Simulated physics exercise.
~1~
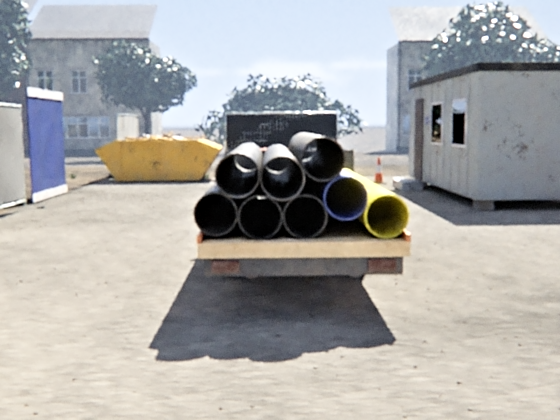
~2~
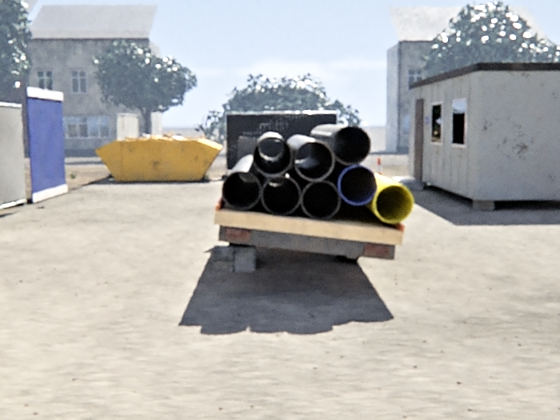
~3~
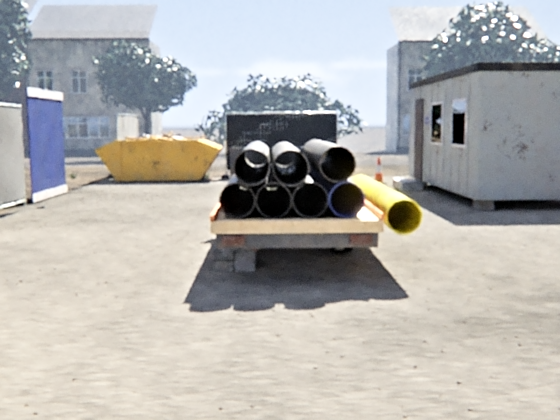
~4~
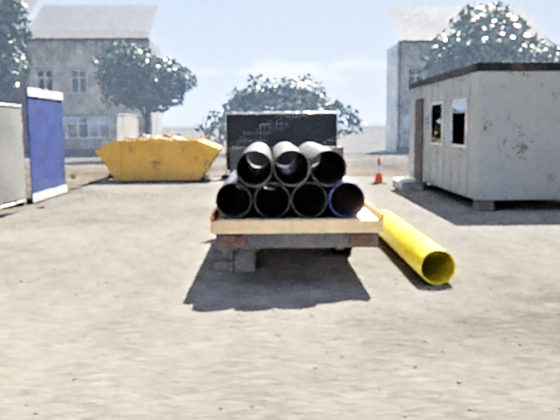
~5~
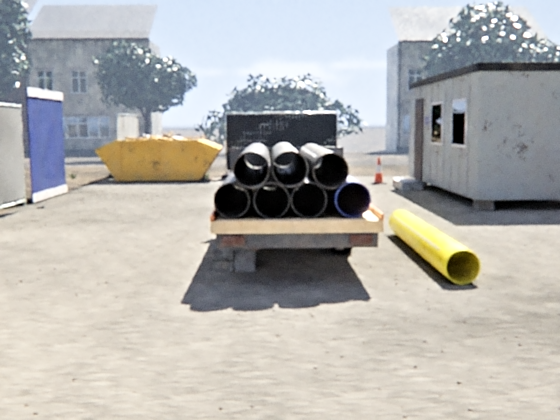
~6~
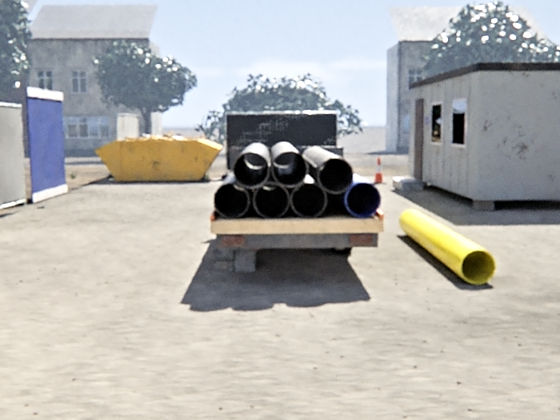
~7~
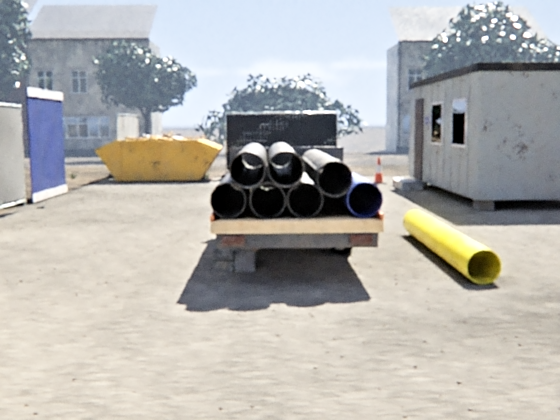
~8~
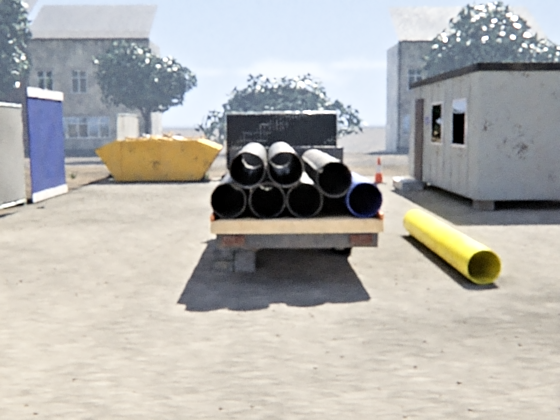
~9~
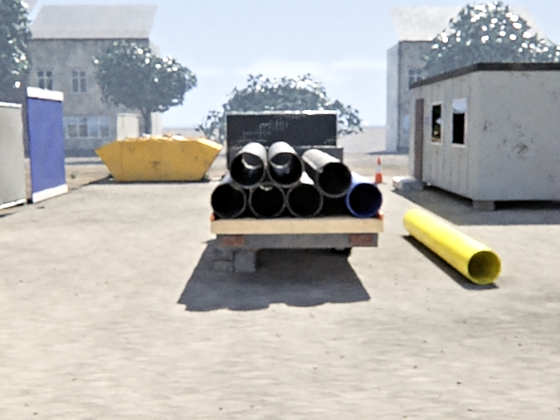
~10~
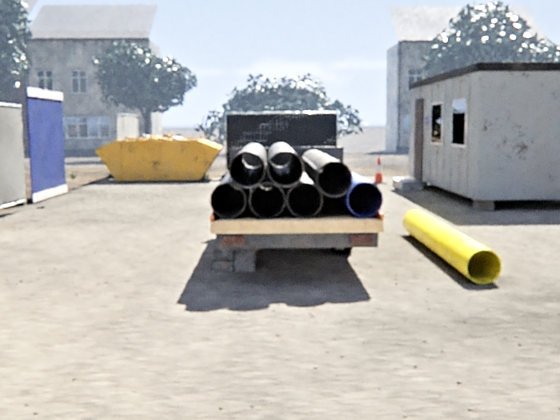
In a dusty yard, a pipe-laden trailer tilts, and the yellow pipe falls off right.
